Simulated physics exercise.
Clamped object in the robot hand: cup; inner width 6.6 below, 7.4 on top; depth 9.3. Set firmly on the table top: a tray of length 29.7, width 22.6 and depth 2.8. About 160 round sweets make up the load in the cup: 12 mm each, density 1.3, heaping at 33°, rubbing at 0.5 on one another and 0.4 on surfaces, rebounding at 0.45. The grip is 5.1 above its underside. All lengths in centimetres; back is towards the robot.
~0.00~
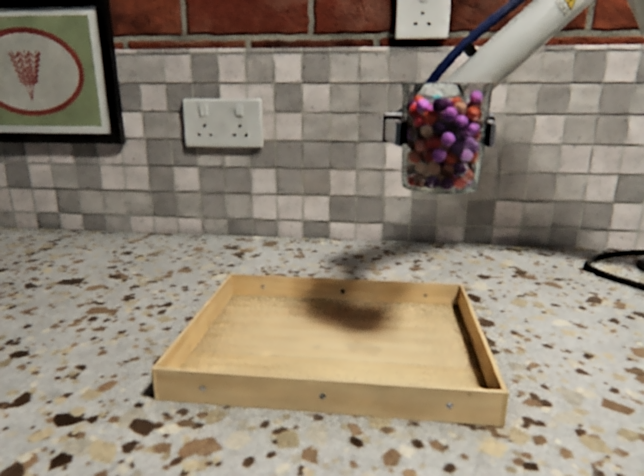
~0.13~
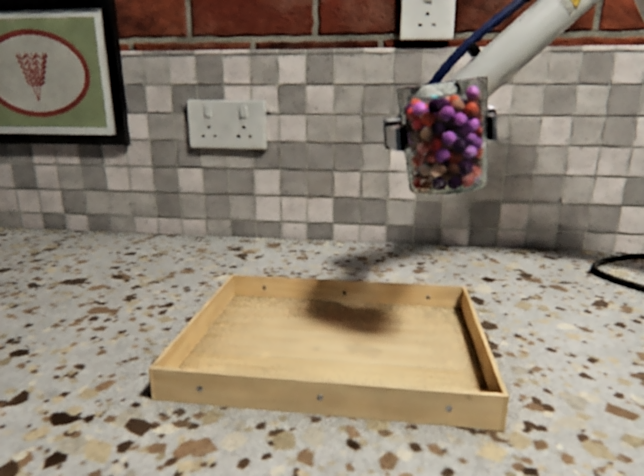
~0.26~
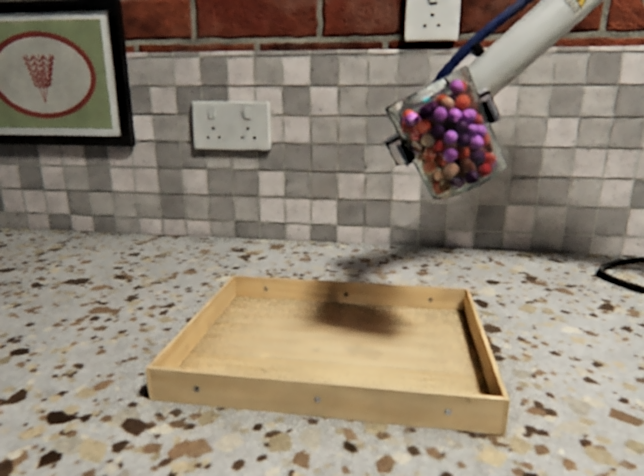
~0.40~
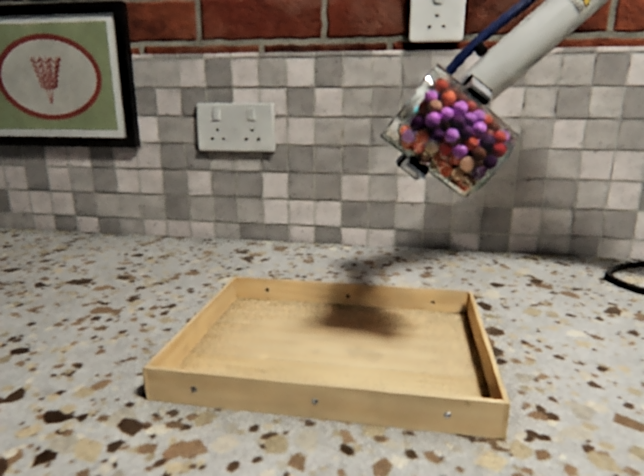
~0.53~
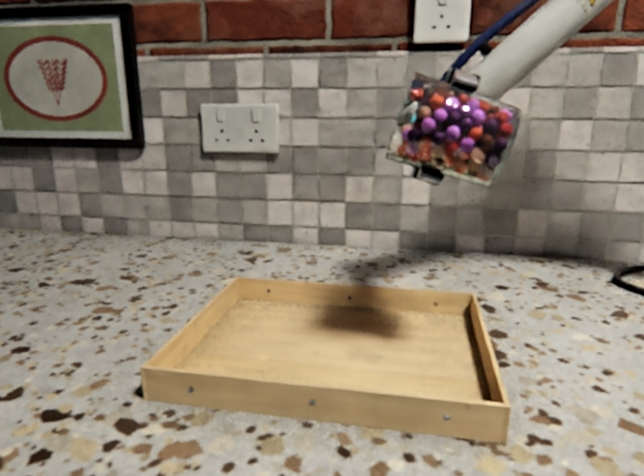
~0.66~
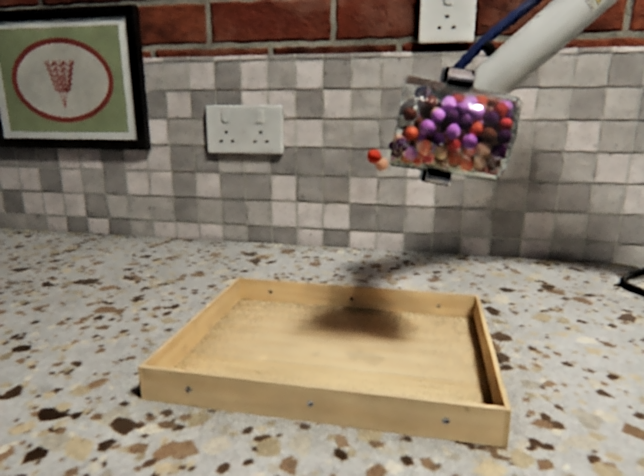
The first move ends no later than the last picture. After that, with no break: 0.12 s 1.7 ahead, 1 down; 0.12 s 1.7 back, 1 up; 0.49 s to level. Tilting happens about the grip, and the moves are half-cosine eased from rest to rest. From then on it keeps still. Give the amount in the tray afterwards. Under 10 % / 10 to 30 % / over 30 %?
10 to 30 %.
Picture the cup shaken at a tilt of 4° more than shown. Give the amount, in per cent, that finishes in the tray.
Roughly 20 percent.
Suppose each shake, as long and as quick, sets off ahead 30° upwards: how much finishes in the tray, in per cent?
Roughly 20 per cent.
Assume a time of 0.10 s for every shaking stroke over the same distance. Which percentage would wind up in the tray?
Roughly 15 in a hundred.
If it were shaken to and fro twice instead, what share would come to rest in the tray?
Then roughly 20 percent.
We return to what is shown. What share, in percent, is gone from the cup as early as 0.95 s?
About 10 per cent by then.
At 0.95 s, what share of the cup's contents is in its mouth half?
I'd say close to 45 per cent.
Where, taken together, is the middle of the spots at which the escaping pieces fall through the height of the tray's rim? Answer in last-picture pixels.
Centre: About (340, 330).
After 0.95 s, tilted 79° forward, highest piece 25 above the table; 144 in the cup, 6 in the tray, 12 in flight or on a rim.
After 1.24 s, tilted 16° forward, highest piece 26 above the table; 137 in the cup, 23 in the tray, 2 in flight or on a rim.
After 1.59 s, level, highest piece 26 above the table; 137 in the cup, 25 in the tray.
After 2.64 s, level, highest piece 26 above the table; 137 in the cup, 25 in the tray.
In the end, 137 in the cup, 25 in the tray. That is 15 % in the tray.
